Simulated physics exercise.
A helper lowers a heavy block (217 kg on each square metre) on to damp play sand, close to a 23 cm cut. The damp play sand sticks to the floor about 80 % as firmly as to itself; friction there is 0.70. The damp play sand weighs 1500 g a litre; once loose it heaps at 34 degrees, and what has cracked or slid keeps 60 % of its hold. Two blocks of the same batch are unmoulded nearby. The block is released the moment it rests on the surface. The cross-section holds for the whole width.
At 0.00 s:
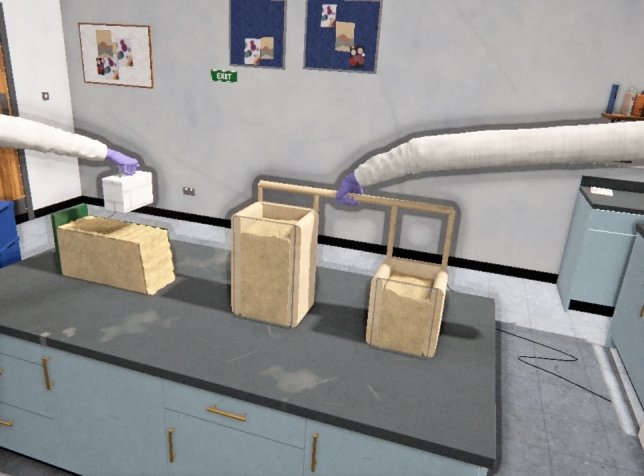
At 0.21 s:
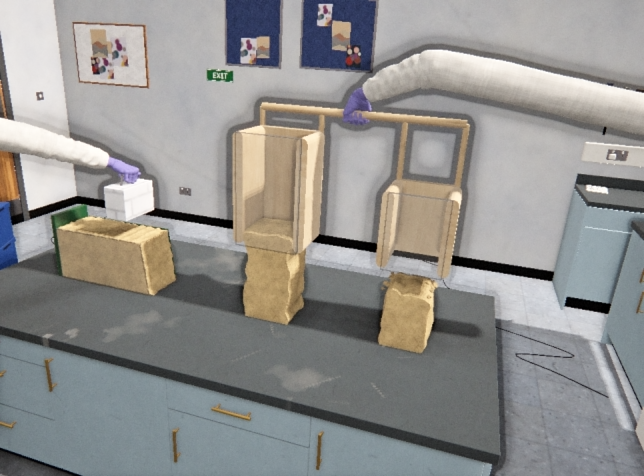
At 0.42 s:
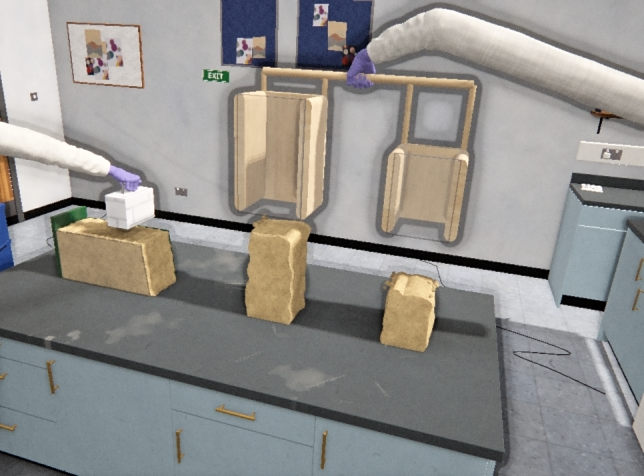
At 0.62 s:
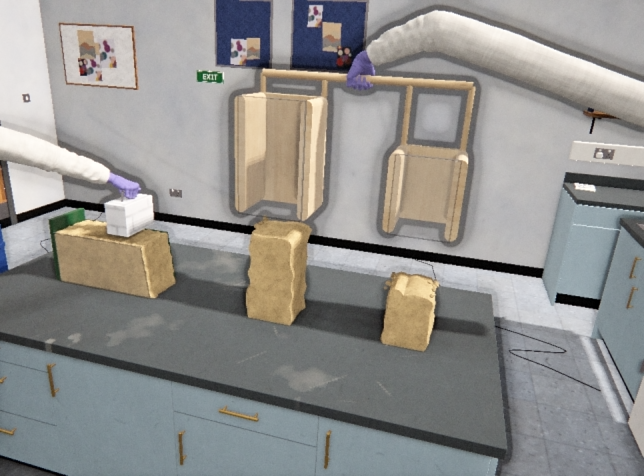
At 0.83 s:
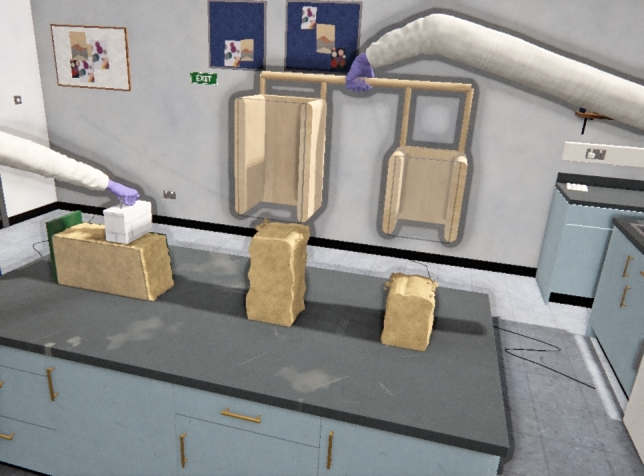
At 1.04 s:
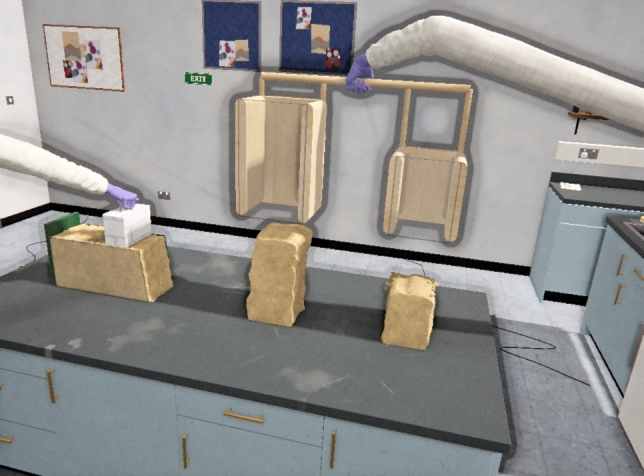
To begin with, a gloved hand grips a wooden frame around two sandy blocks on a lab bench, while another holds a white block above a longer sandy mass. The frame rises clear, uncovering both blocks, and then stays raised as the white block lowers slightly toward the sandy mass.
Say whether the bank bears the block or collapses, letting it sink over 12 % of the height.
Under that load the edge holds.
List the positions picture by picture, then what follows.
Top of the damp play sand at (86, 233); blocks stand 38 cm, 22 cm (left to right), in the first picture.
Top of the damp play sand at (86, 234); blocks stand 37 cm, 22 cm (left to right), in the second picture.
Top of the damp play sand at (86, 235); blocks stand 37 cm, 22 cm (left to right), in the third picture.
Top of the damp play sand at (85, 238); blocks stand 37 cm, 22 cm (left to right), in the fourth picture.
Top of the damp play sand at (83, 241); blocks stand 37 cm, 22 cm (left to right), in the fifth picture.
Top of the damp play sand at (82, 242); blocks stand 37 cm, 22 cm (left to right), in the sixth picture.
After 1.20 s, the block is down by 1 % of the bank's height and stands upright.
After 1.39 s, the block is down by 1 % of the bank's height and stands upright.
After 1.58 s, the block is down by 1 % of the bank's height and stands upright.
After 1.77 s, the block is down by 1 % of the bank's height and stands upright.
After 2.24 s, at the end, the block is down by 1 % of the bank's height and stands upright.
